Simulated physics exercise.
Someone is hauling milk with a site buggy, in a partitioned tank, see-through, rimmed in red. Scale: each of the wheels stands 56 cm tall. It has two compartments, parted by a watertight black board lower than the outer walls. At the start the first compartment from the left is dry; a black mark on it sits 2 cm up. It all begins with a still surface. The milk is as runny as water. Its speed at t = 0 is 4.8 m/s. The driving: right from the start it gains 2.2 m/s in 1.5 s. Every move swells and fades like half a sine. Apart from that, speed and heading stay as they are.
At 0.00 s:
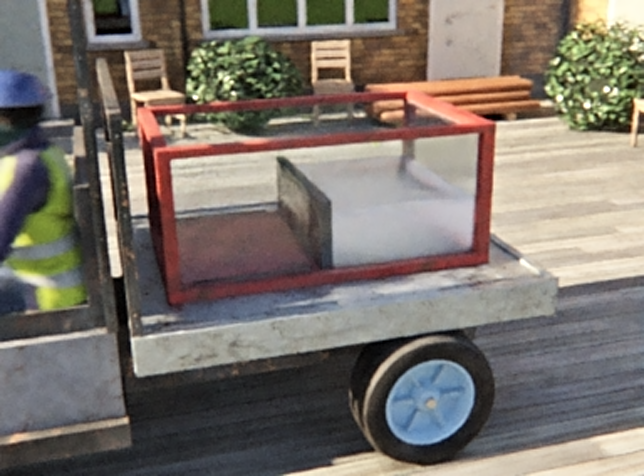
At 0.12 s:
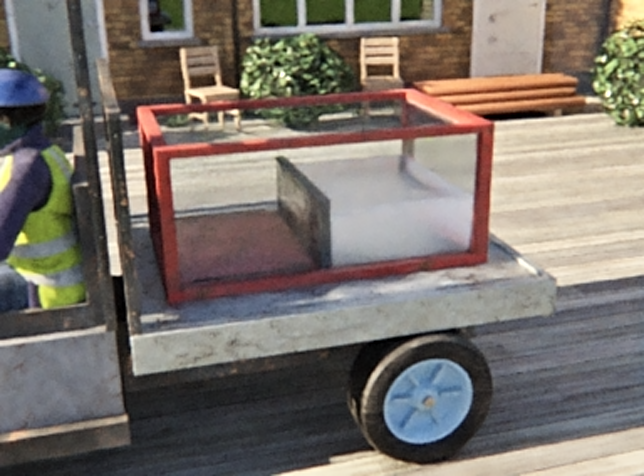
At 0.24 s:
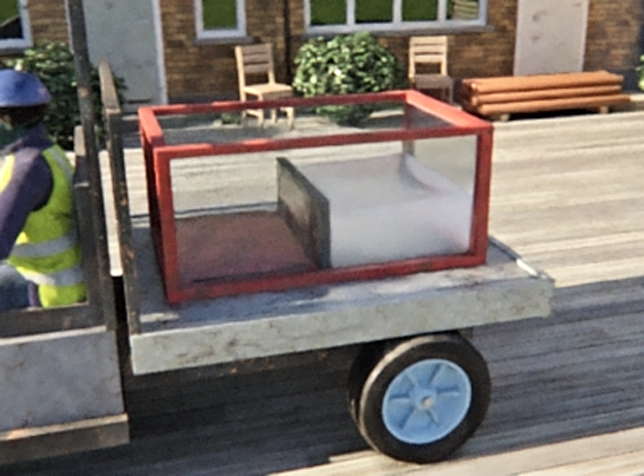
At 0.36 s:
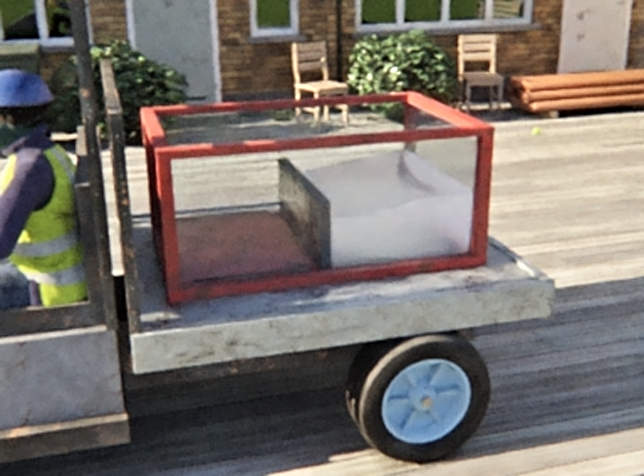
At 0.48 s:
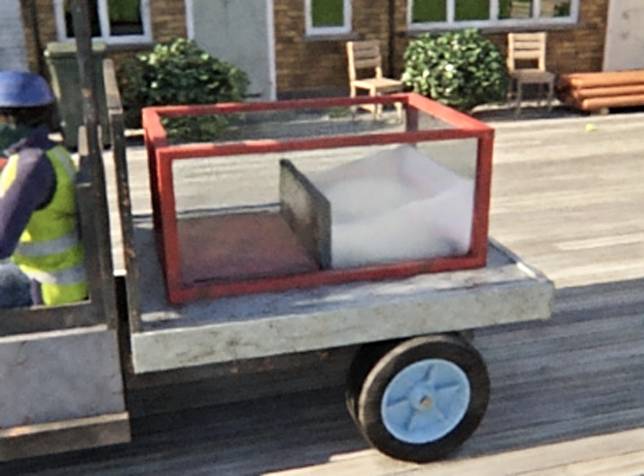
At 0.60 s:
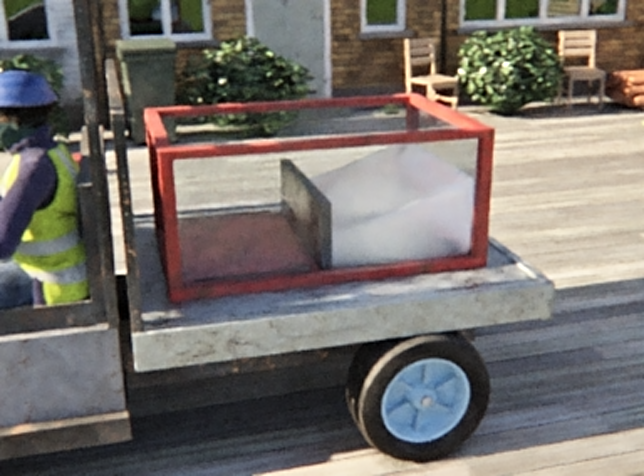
The footage shows a buggy driven leftward past a brick building, hauling a red-rimmed, see-through tank with an empty left compartment, while the white liquid in the right one starts nearly level, then rises into an uneven, peaked slope.
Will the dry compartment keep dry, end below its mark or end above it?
At rest it is dry.
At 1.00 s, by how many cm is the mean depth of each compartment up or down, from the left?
From the left: 0, 0.
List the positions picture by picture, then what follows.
In the first frame, compartments from the left stand at dry, (405, 197); board top at (326, 203); the front is on the left, levels are read along the near wall; a wheel hub at (435, 408).
In the second frame, compartments from the left stand at dry, (403, 197).
In the third frame, compartments from the left stand at dry, (403, 197).
In the fourth frame, compartments from the left stand at dry, (403, 199).
In the fifth frame, compartments from the left stand at dry, (404, 198).
In the sixth frame, compartments from the left stand at dry, (404, 200); a wheel hub at (430, 406).
After 1.00 s left to right it is 0, 24 cm deep.
After 1.50 s left to right it is 0, 24 cm deep.
After 2.00 s left to right it is 0, 24 cm deep.
After 4.49 s left to right it is 0, 24 cm deep.
